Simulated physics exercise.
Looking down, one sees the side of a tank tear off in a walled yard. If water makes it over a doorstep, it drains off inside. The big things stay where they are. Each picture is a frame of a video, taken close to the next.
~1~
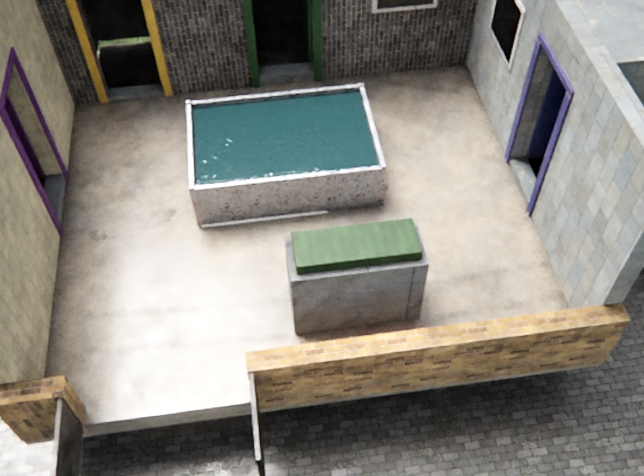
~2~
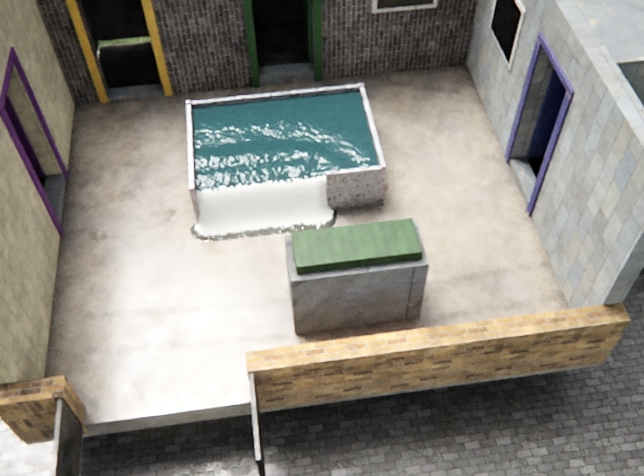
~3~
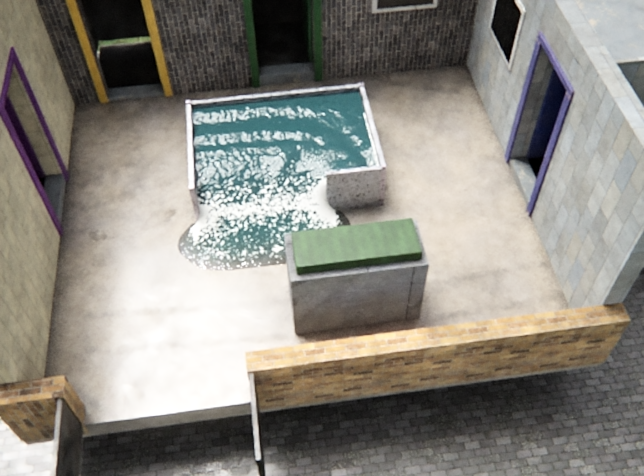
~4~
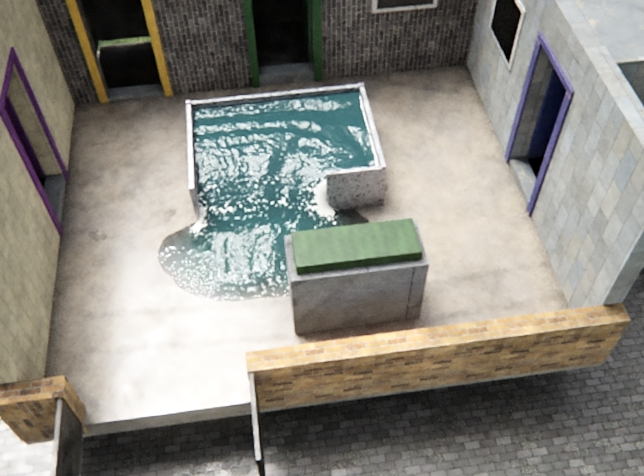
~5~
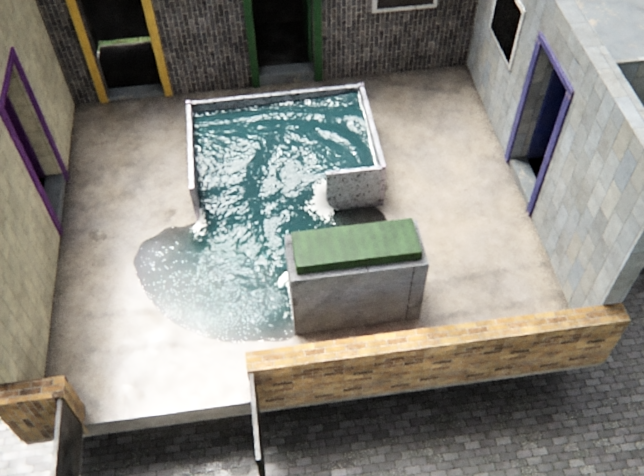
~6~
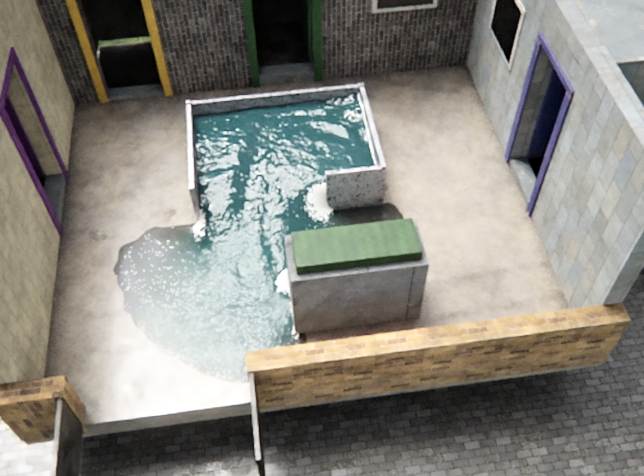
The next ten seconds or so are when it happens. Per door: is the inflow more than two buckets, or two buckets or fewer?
Green door - two or fewer; blue door - two or fewer; purple door - two or fewer; yellow door - two or fewer.
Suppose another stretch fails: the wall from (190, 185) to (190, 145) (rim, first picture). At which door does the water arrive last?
It's the one in blue.
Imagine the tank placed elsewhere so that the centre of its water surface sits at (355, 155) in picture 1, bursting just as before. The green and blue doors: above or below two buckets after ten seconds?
Green door falls short, blue door falls short.
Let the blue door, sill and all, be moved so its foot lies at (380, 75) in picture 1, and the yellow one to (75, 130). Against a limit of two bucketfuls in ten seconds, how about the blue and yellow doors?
What you'd see: The blue stays within the limit and the yellow stays within the limit.
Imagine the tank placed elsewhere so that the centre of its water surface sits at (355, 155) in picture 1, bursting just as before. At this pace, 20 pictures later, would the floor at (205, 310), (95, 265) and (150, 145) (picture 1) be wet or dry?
Soaked, soaked, parched.
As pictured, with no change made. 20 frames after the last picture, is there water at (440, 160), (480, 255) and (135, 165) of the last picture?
As listed, the points end up soaked, soaked and high and dry.
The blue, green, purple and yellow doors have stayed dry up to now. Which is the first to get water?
Clearly the door marked blue.
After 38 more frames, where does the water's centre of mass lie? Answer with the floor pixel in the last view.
I'd put it at around (321, 218).
A moment on, water covers 35 % of the floor; the green door not reached, the blue door not reached, the purple door not reached, the yellow door not reached.
Next, water covers 50 % of the floor; the green door not reached, the blue door wet at the sill, nothing in, the purple door not reached, the yellow door not reached.
Then, water covers 55 % of the floor; the green door not reached, the blue door under two buckets in, the purple door not reached, the yellow door not reached.
Later, water covers 90 % of the floor; the green door wet at the sill, nothing in, the blue door under two buckets in, the purple door wet at the sill, nothing in, the yellow door not reached.
In the end, water covers 95 % of the floor; the green door wet at the sill, nothing in, the blue door under two buckets in, the purple door wet at the sill, nothing in, the yellow door under two buckets in.
